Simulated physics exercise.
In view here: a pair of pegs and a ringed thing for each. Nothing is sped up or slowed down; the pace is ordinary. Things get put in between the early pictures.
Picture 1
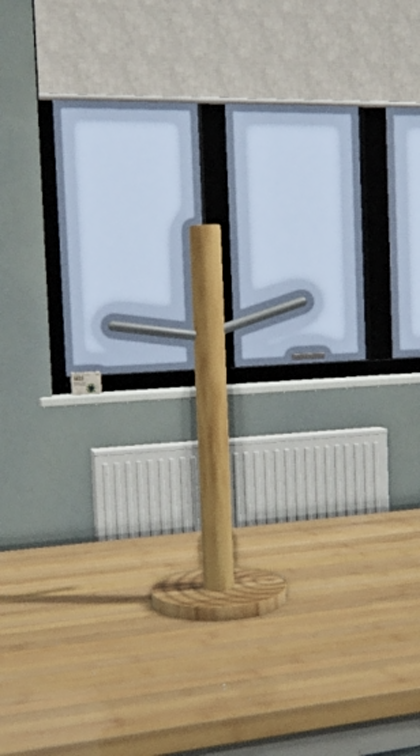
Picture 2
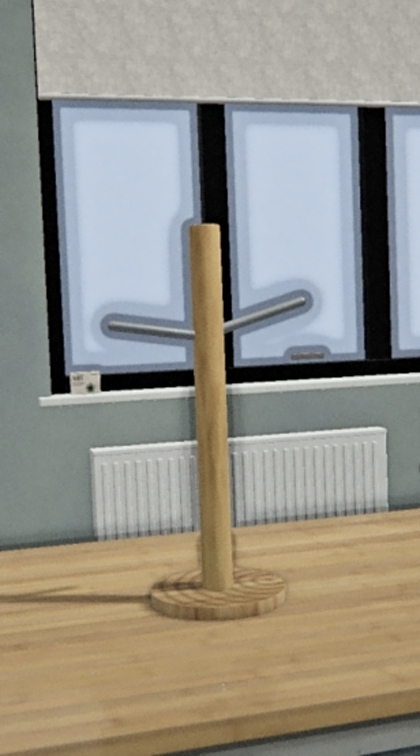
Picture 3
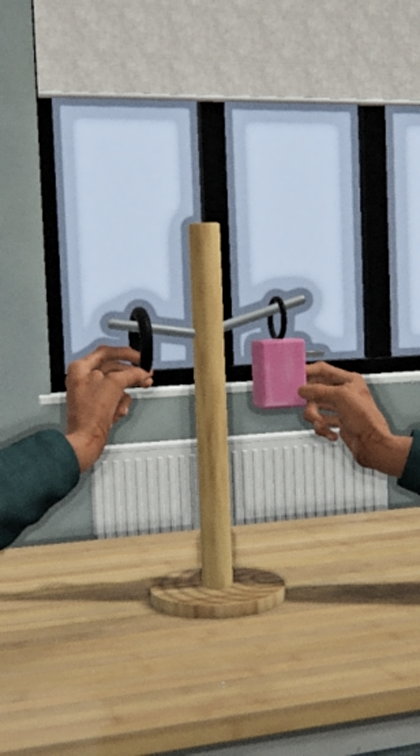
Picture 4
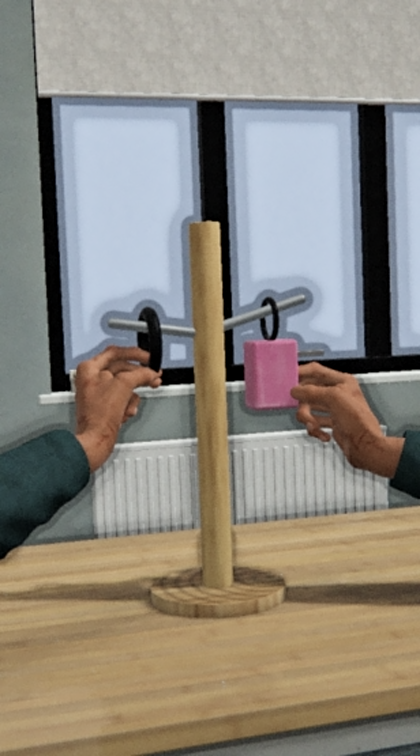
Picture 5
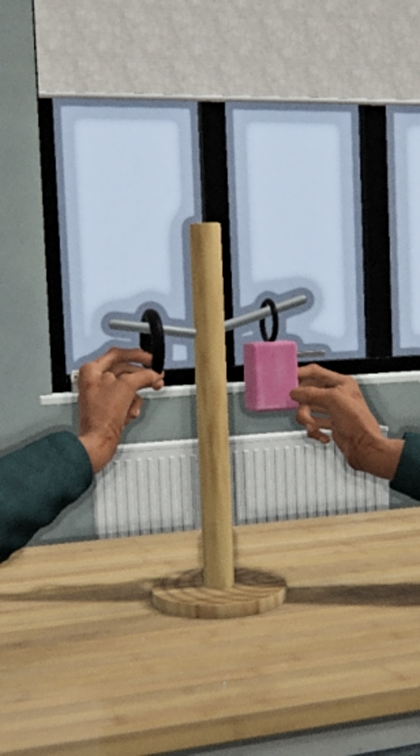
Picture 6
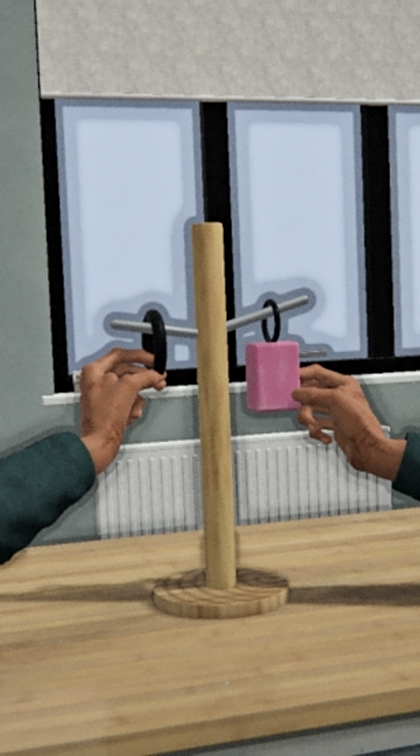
Two hands slide a black ring and a pink pouch along the stand's pegs.
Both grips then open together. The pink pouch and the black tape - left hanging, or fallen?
Result - pink pouch: Left hanging; black tape: Left hanging.
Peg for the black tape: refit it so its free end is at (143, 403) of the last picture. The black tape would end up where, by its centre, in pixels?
Close to (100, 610).
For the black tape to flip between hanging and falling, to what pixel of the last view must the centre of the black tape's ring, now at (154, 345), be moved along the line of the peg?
Tipping point: Around (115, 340).
Then, 0.16 s on from there, pink pouch at rest near (272, 356); black tape at rest near (154, 346).
In the end, the pink pouch stays on its peg, near (271, 356); the black tape stays on its peg, near (154, 346).
